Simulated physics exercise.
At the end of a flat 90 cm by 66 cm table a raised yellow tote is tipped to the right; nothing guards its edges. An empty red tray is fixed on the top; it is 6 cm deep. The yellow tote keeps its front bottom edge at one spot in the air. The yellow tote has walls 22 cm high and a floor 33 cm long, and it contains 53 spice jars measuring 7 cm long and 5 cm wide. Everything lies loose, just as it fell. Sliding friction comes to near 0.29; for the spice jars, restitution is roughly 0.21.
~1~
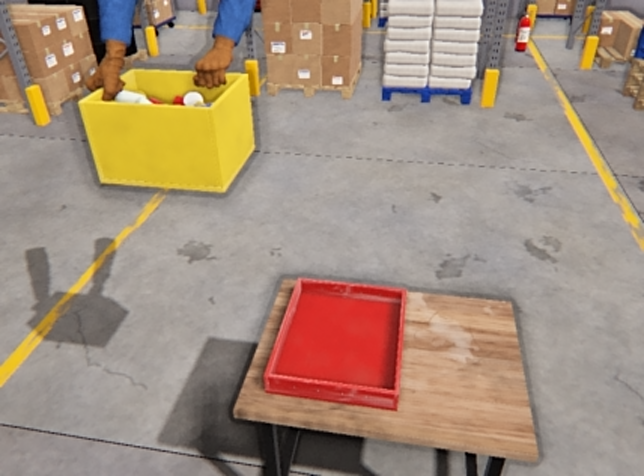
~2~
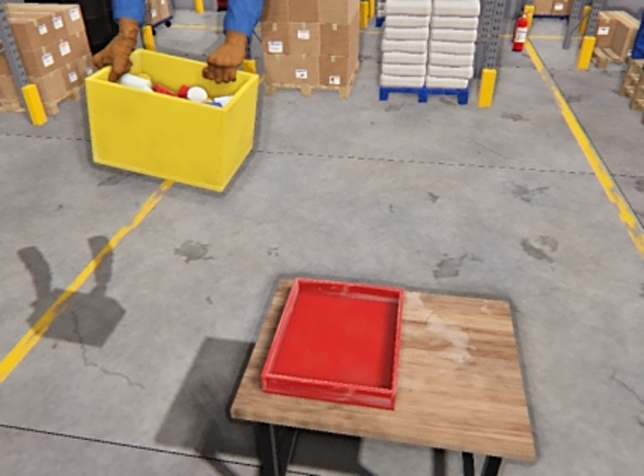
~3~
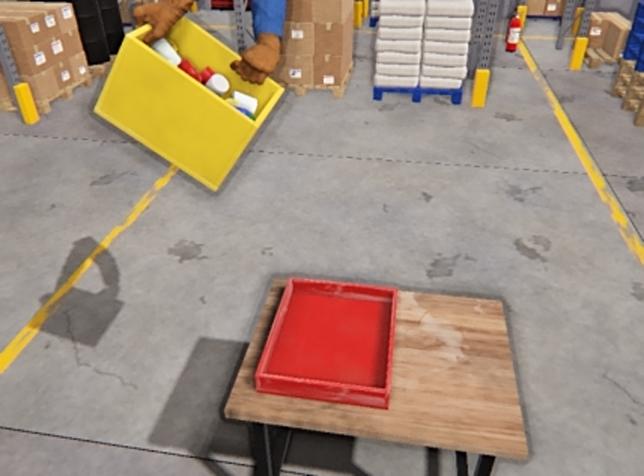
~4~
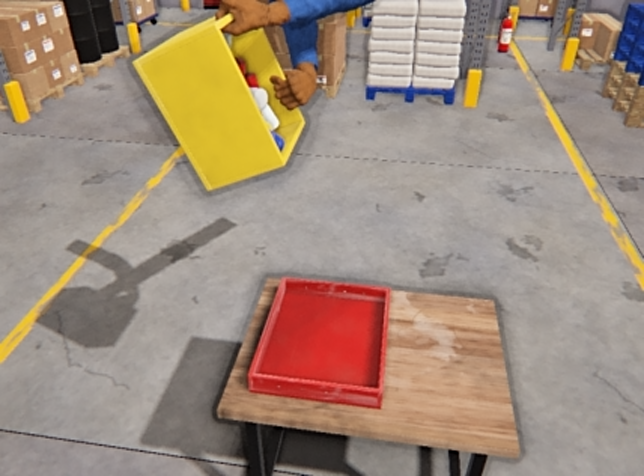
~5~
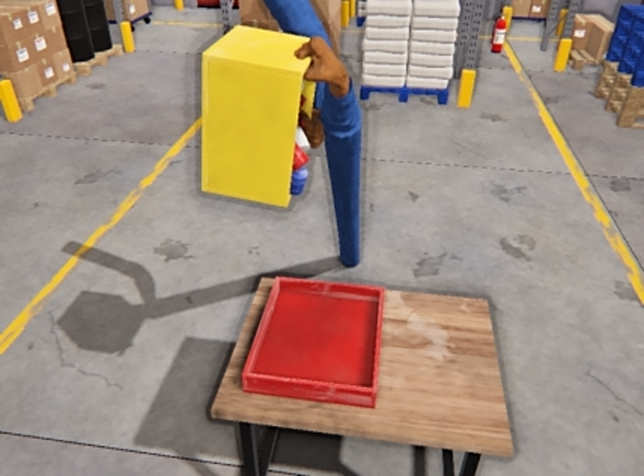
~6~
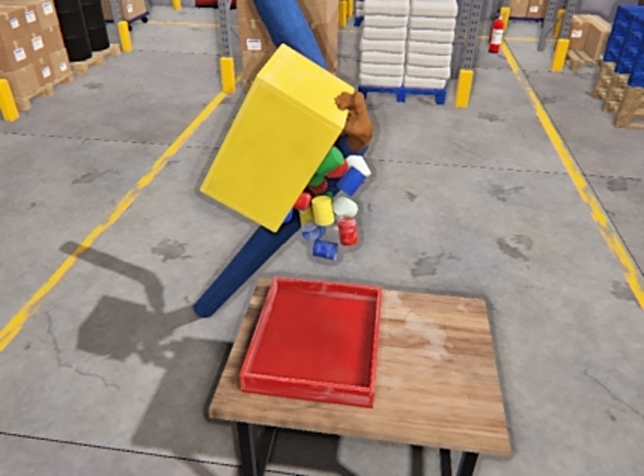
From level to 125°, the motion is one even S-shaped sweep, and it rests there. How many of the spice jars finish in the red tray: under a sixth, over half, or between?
I'd say from one sixth to one half of them finish in the red tray.
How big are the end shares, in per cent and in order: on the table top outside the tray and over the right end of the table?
The shares come out near 15 and 35 in a hundred.
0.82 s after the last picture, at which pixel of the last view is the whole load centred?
The middle of the load sits near (432, 346).
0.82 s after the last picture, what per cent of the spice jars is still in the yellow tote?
Near 0 per cent, give or take.
Then, 0.36 s after the last picture, tilt 125°; 12 in the red tray, 31 on the table top outside the tray and 10 in the air.
Then, 0.82 s after the last picture, tilt 125°; 20 in the red tray, 10 on the table top outside the tray, 16 over the right end of the table and 7 over the table's other edges.
Then, 1.46 s after the last picture, tilt 125°; 20 in the red tray, 8 on the table top outside the tray, 17 over the right end of the table and 8 over the table's other edges.
When it is over (2.28 s after the last picture), 20 in the red tray, 7 on the table top outside the tray, 18 over the right end of the table and 8 over the table's other edges. Asked share, 20 of 53, 38 per cent.
